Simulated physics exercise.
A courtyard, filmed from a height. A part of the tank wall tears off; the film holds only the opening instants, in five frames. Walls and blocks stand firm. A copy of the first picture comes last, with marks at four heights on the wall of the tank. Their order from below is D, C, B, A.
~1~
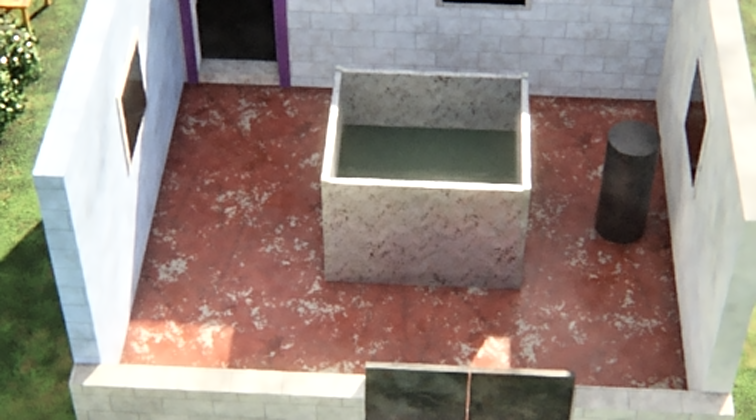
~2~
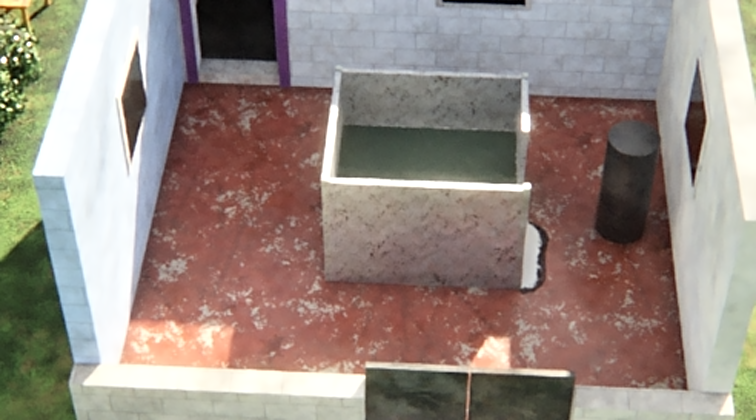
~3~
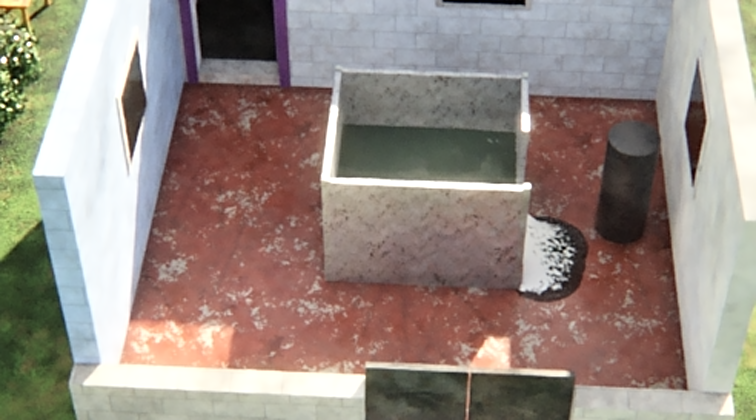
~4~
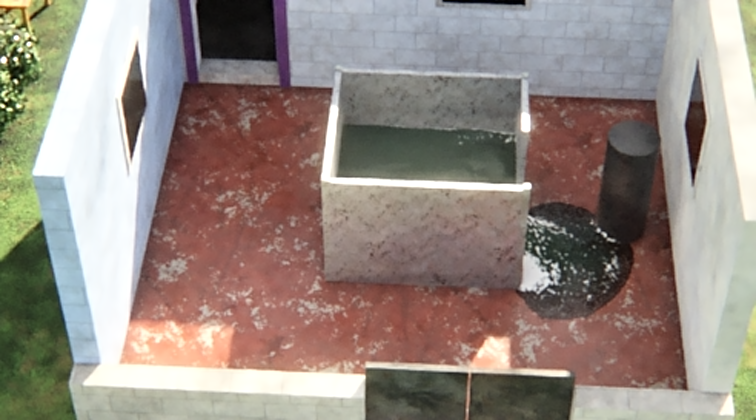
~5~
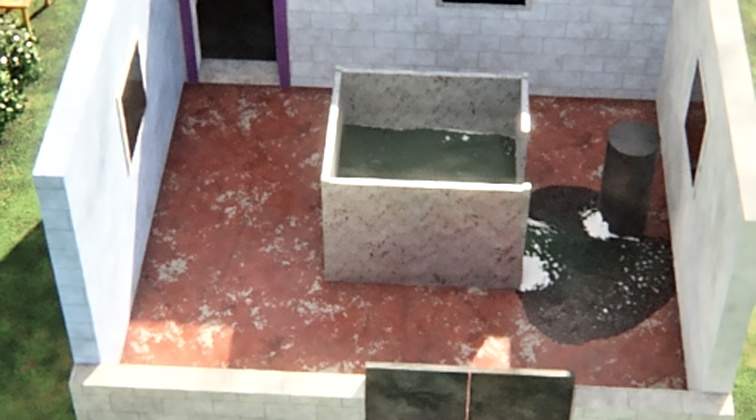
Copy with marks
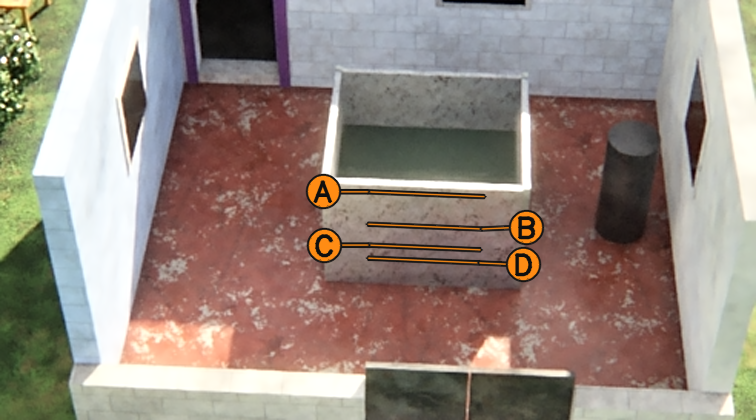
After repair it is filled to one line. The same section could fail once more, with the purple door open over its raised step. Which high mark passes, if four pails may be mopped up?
Take B.
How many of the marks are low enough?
Three of the four.
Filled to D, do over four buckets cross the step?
No, that is safe.
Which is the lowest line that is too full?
The answer is A.
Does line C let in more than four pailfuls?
No, not at all.
In orange, A at (426, 194); B at (424, 226); C at (424, 247); D at (423, 260); from the bottom up D, C, B, A.
For line A, about 13 bucketfuls get in.
For line B, a splash gets over, under a bucket.
For line C, nothing gets over.
For line D, nothing gets over.
